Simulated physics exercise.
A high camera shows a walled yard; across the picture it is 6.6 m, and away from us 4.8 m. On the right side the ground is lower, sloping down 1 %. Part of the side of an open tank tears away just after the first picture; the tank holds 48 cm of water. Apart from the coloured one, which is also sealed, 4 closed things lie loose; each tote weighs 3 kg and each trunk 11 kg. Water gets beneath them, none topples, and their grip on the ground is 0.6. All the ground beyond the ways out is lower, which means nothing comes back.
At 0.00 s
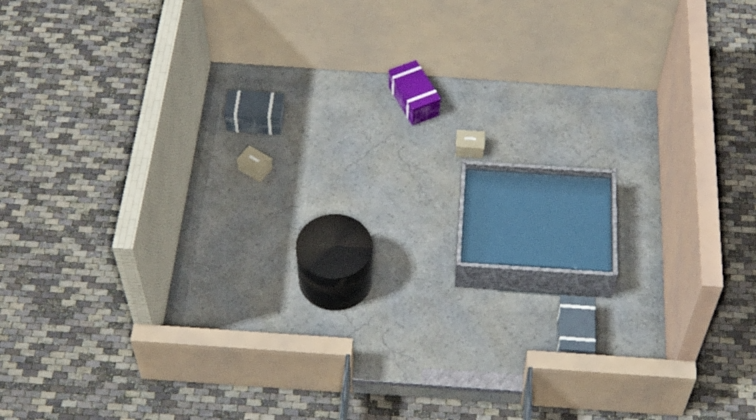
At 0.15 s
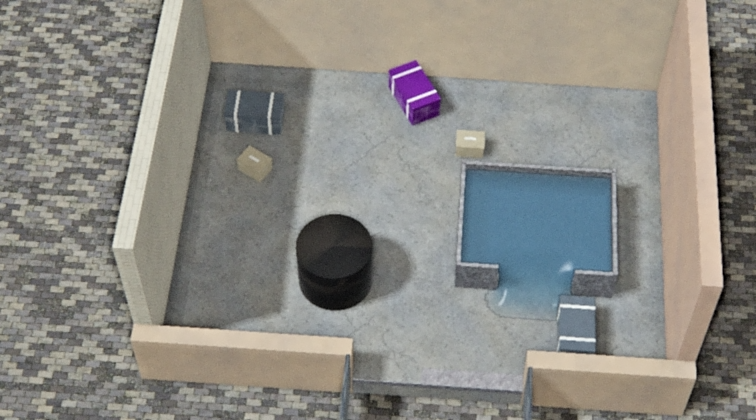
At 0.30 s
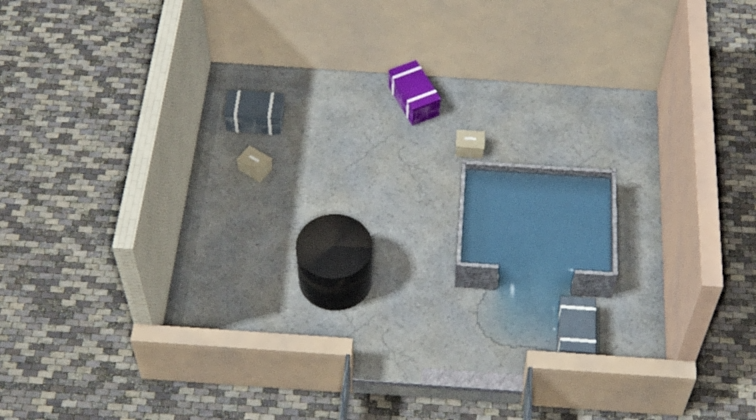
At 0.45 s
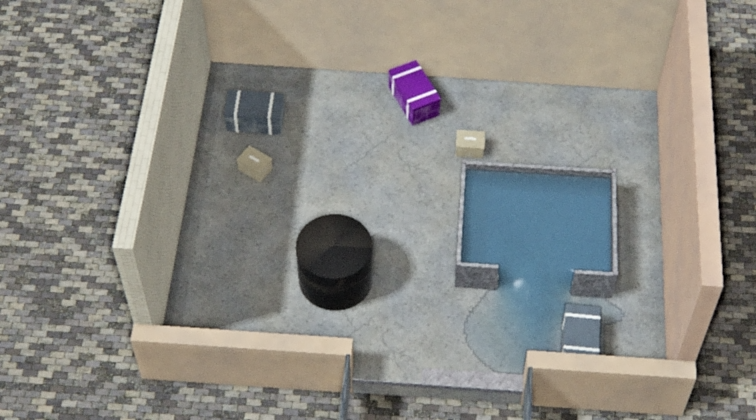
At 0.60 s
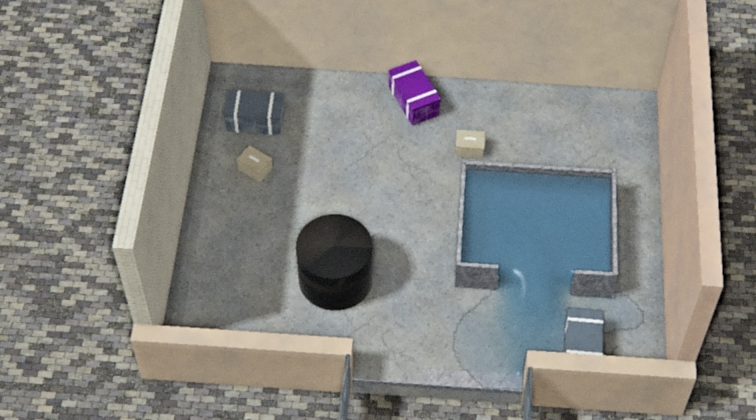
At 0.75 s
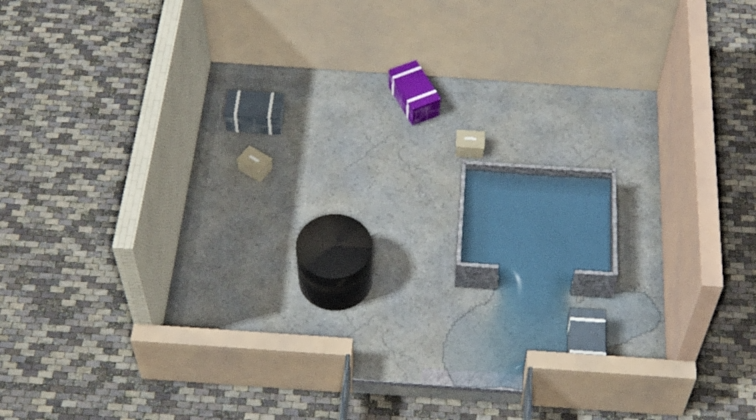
Water pours from a gap in the tank's front wall, spreads, and slightly shifts a grey trunk.
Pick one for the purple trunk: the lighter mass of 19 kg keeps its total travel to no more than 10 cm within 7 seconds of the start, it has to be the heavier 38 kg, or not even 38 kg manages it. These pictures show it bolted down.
My pick: The lighter mass.
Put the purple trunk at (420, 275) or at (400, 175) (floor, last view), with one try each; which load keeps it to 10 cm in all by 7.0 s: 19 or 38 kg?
At the first place the small mass does it, and at the second the small mass does it.
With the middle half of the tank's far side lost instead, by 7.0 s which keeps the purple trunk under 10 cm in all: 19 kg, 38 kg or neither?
Answer: Neither of them.
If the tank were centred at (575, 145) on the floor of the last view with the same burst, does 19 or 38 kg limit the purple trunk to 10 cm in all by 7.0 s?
Then the outcome is clear: Even the lighter works.
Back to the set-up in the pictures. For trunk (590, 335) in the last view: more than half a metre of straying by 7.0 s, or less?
Result: Above threshold.
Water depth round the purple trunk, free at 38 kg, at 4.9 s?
Something like 0 centimetres.
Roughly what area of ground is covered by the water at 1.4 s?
7.0 m2.
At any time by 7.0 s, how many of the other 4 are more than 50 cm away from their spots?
Counting them up, I find 1.
After 1.4 s the purple trunk would be 0 cm from its start with 19 kg and 0 cm from its start with 38 kg; 0 cm of water round it then.
After 3.1 s the purple trunk would be 0 cm from its start with 19 kg and 0 cm from its start with 38 kg; 0 cm of water round it then.
After 4.9 s the purple trunk would be 0 cm from its start with 19 kg and 0 cm from its start with 38 kg; 0 cm of water round it then.
After 7.0 s the purple trunk would be 0 cm from its start with 19 kg and 0 cm from its start with 38 kg; 3 cm of water round it then.
